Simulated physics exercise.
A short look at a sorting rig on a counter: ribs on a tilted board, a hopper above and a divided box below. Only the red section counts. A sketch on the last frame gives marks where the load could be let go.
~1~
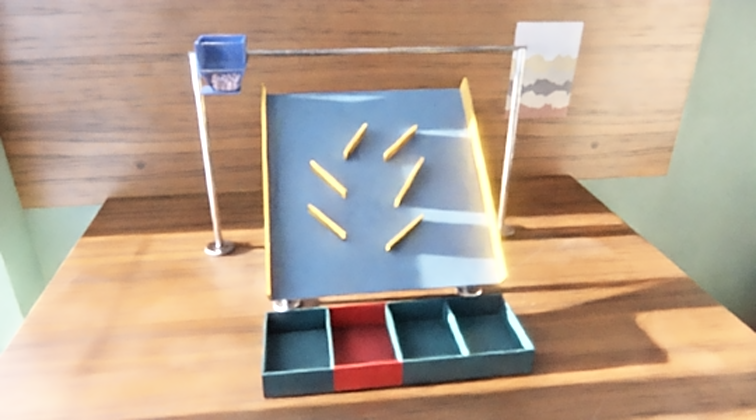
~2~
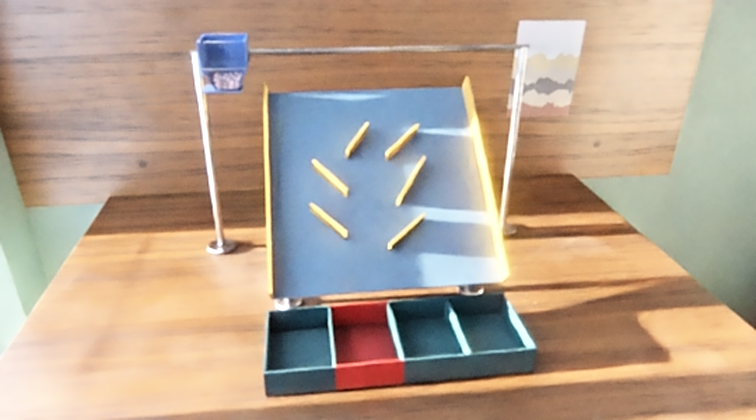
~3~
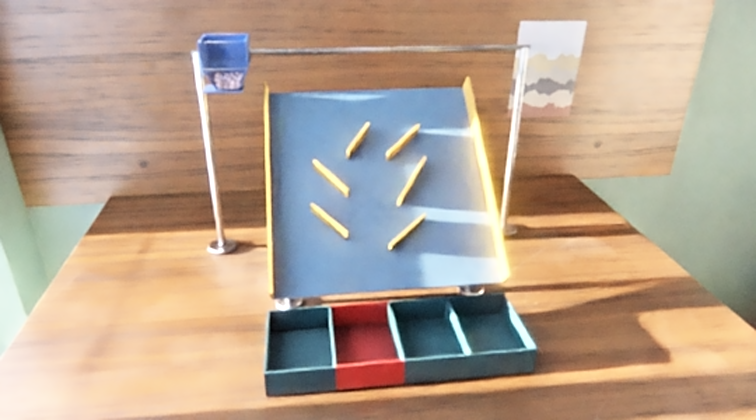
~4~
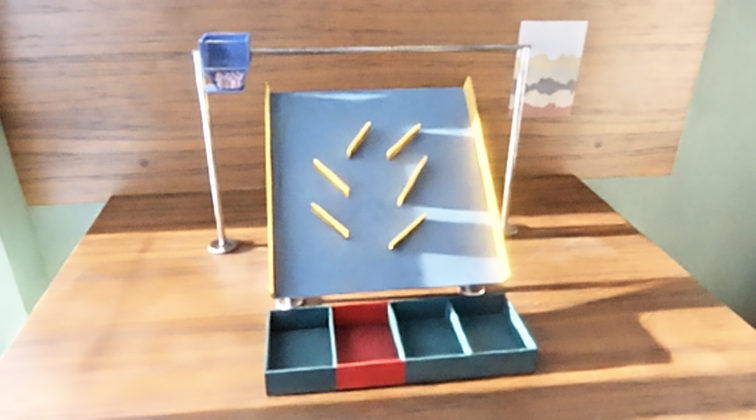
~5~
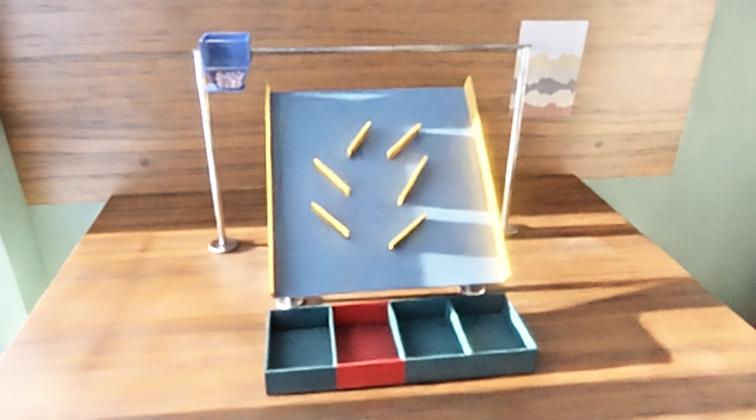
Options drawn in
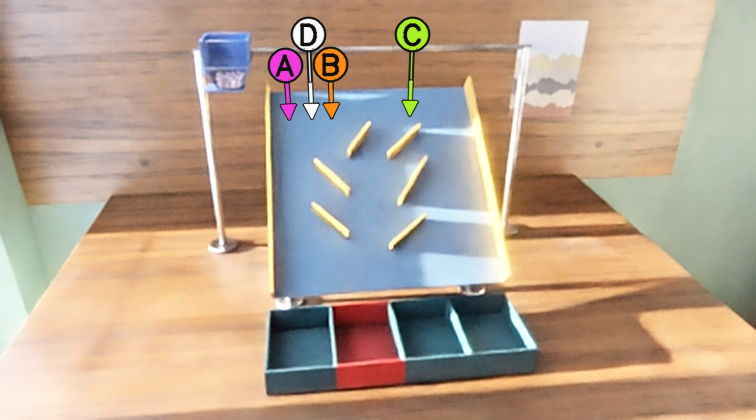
A tilted grey-blue board with six yellow ribs stood on a wooden counter, a small blue hopper above it at the left and a divided box with one red section below, and nothing noticeably moved.
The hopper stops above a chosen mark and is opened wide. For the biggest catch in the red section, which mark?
B beats the others.
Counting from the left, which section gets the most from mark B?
It is the second one.
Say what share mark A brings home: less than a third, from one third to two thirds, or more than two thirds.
It is less than a third.
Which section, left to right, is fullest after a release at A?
It is the first one.
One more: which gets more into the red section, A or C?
C it is.
On the marked copy, mark A meets the board at (288, 114); mark B meets the board at (331, 112); mark C meets the board at (409, 110); mark D meets the board at (311, 113).
With A, a small part in the red section, most in other sections, a small part outside the box.
With B, most in the red section, about a quarter in other sections.
With C, about half in the red section, about a third in other sections.
With D, about a third in the red section, about two thirds in other sections.
